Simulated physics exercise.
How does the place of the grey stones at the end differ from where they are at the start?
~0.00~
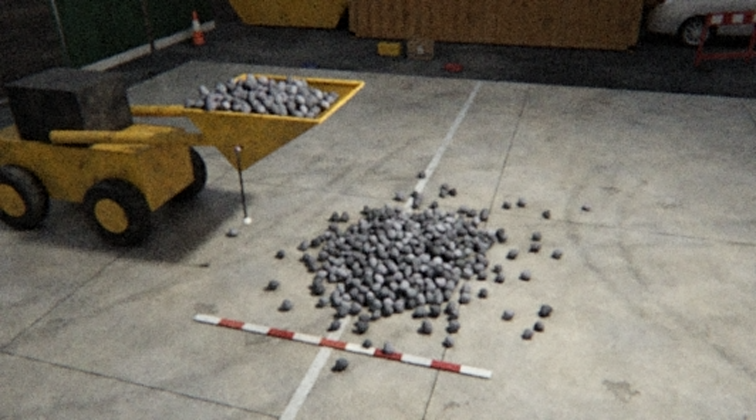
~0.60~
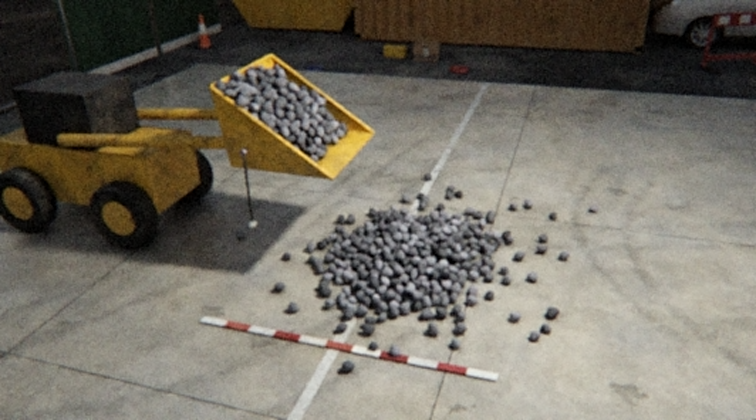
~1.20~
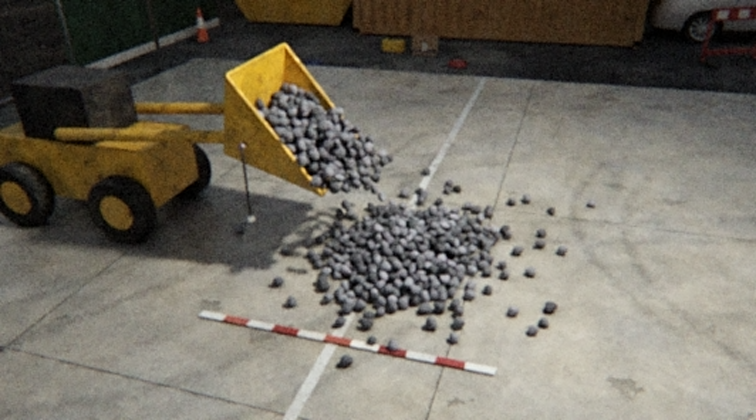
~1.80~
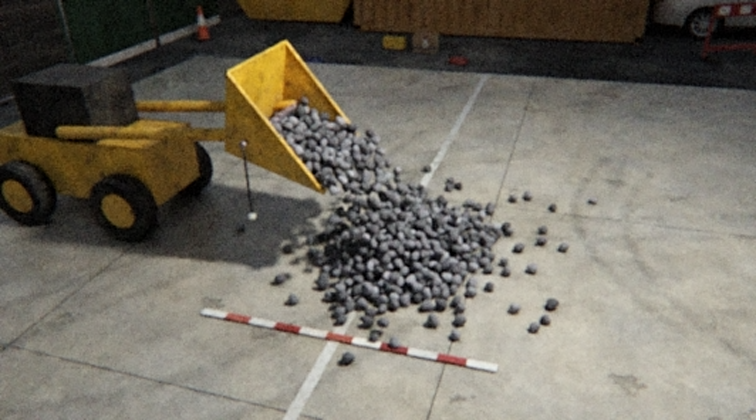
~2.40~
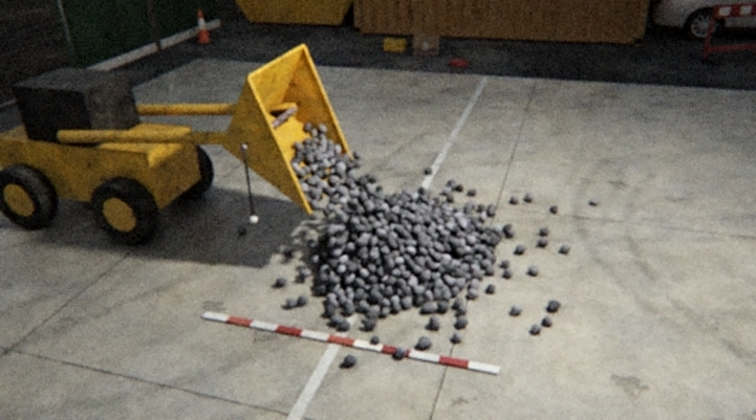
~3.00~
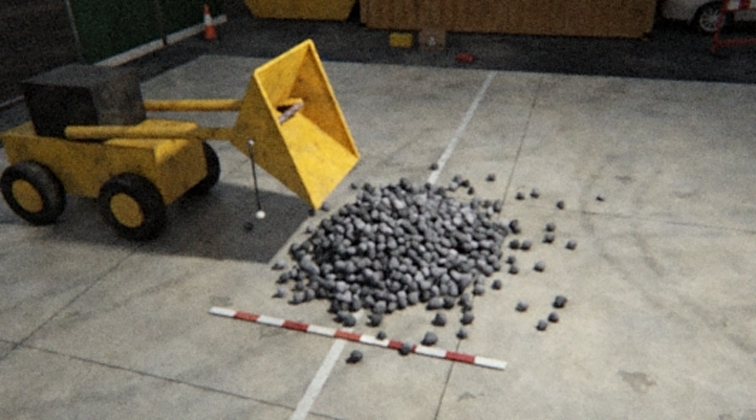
At the start the stones are split between the raised bucket and the heap on the ground. By the end they all lie on the ground in one larger heap, so as a whole they are lower and further to the right.
